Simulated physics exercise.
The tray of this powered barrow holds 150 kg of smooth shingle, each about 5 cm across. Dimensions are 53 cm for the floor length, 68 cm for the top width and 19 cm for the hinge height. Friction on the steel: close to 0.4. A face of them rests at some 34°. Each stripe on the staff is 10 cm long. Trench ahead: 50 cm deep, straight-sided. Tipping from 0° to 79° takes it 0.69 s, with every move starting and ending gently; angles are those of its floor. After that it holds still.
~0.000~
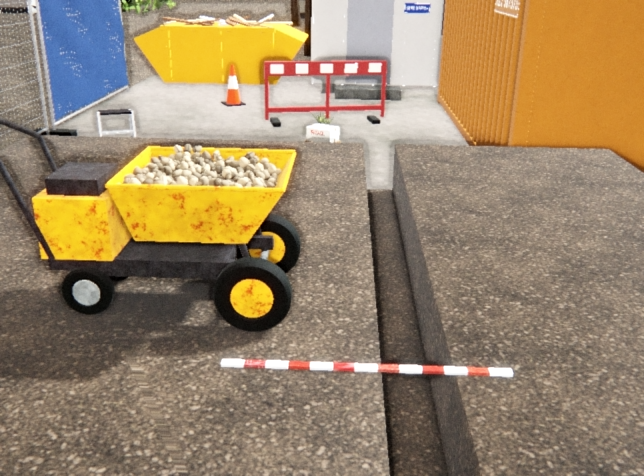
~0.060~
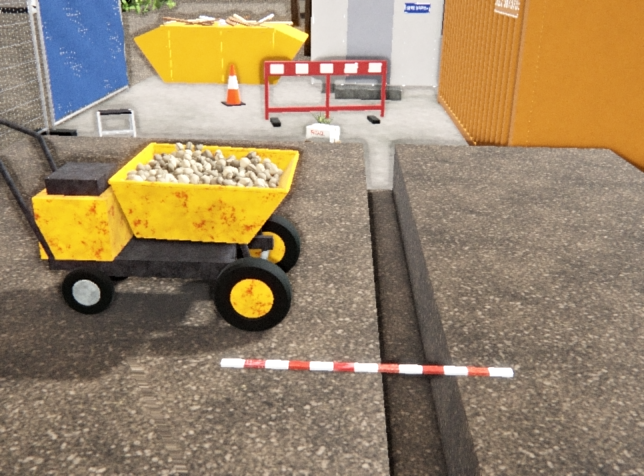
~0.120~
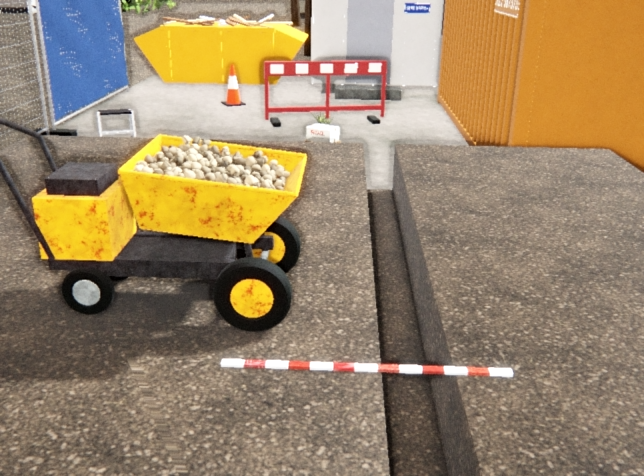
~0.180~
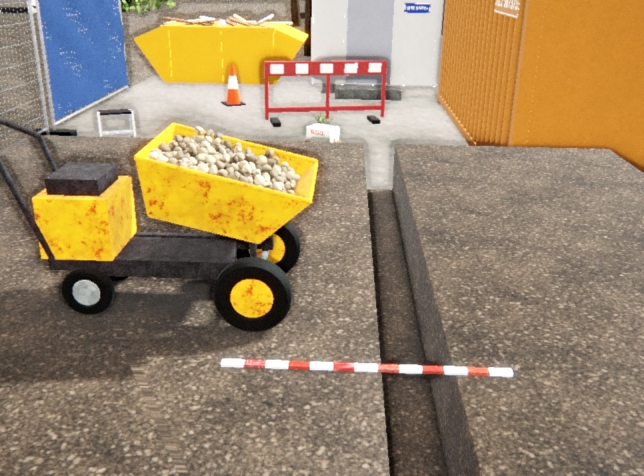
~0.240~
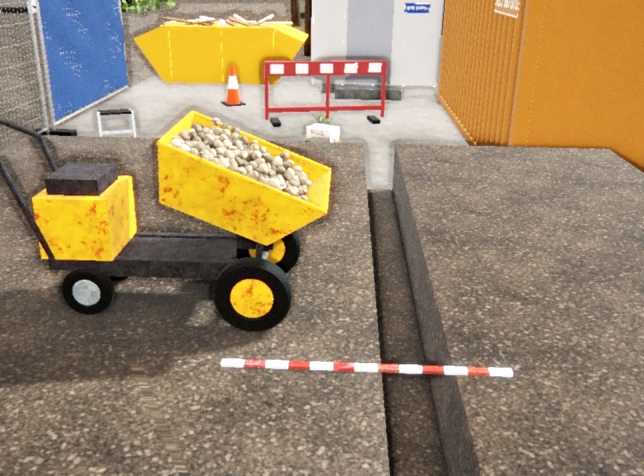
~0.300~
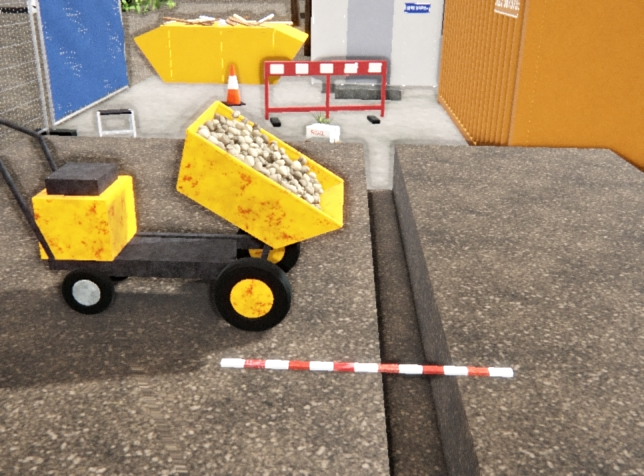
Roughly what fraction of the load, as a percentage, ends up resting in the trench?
Roughly 86 per cent of the load.
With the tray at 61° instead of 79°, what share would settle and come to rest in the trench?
I'd guess some 65 in a hundred.
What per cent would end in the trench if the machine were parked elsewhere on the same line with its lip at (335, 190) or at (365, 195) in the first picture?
30 and 10 %.
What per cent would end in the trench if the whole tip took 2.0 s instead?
Then about 100 per cent.
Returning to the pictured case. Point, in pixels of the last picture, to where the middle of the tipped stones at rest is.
(410, 369).
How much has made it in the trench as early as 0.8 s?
Around 55 per cent of it, at that instant.
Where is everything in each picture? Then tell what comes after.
The first picture shows lip at (283, 191), floor tilted 0°, highest stones at (196, 156).
In the second picture, the tray is at 2°, its lip at (287, 192); the top of the load is at (186, 154); the stones move at 0.4 m/s on average.
The third picture shows lip at (296, 195), floor tilted 6°, highest stones at (188, 148); the stones move at 0.9 m/s on average.
The fourth picture shows lip at (310, 202), floor tilted 13°, highest stones at (188, 141); the stones move at 1.2 m/s on average.
In the fifth picture, the tray is at 22°, its lip at (326, 212); the top of the load is at (196, 132); the stones move at 1.4 m/s on average.
The sixth picture shows lip at (341, 226), floor tilted 32°, highest stones at (219, 123); the stones move at 1.6 m/s on average.
After 0.5 s the floor is at 67°; 100 % in the tray; the foremost stones are at (370, 253).
After 0.8 s the floor is at 79°; 41 % in the tray, 55 % in the trench, 3 % past the trench; the foremost stones are at (452, 304).
After 1.1 s the floor is at 79°; 5 % in the tray, 1 % short of the trench, 80 % in the trench, 14 % past the trench; the foremost stones are at (623, 314).
After 3.1 s the floor is at 79°; 0 % in the tray, 86 % in the trench, 14 % past the trench; the foremost stones are past the picture's edge.
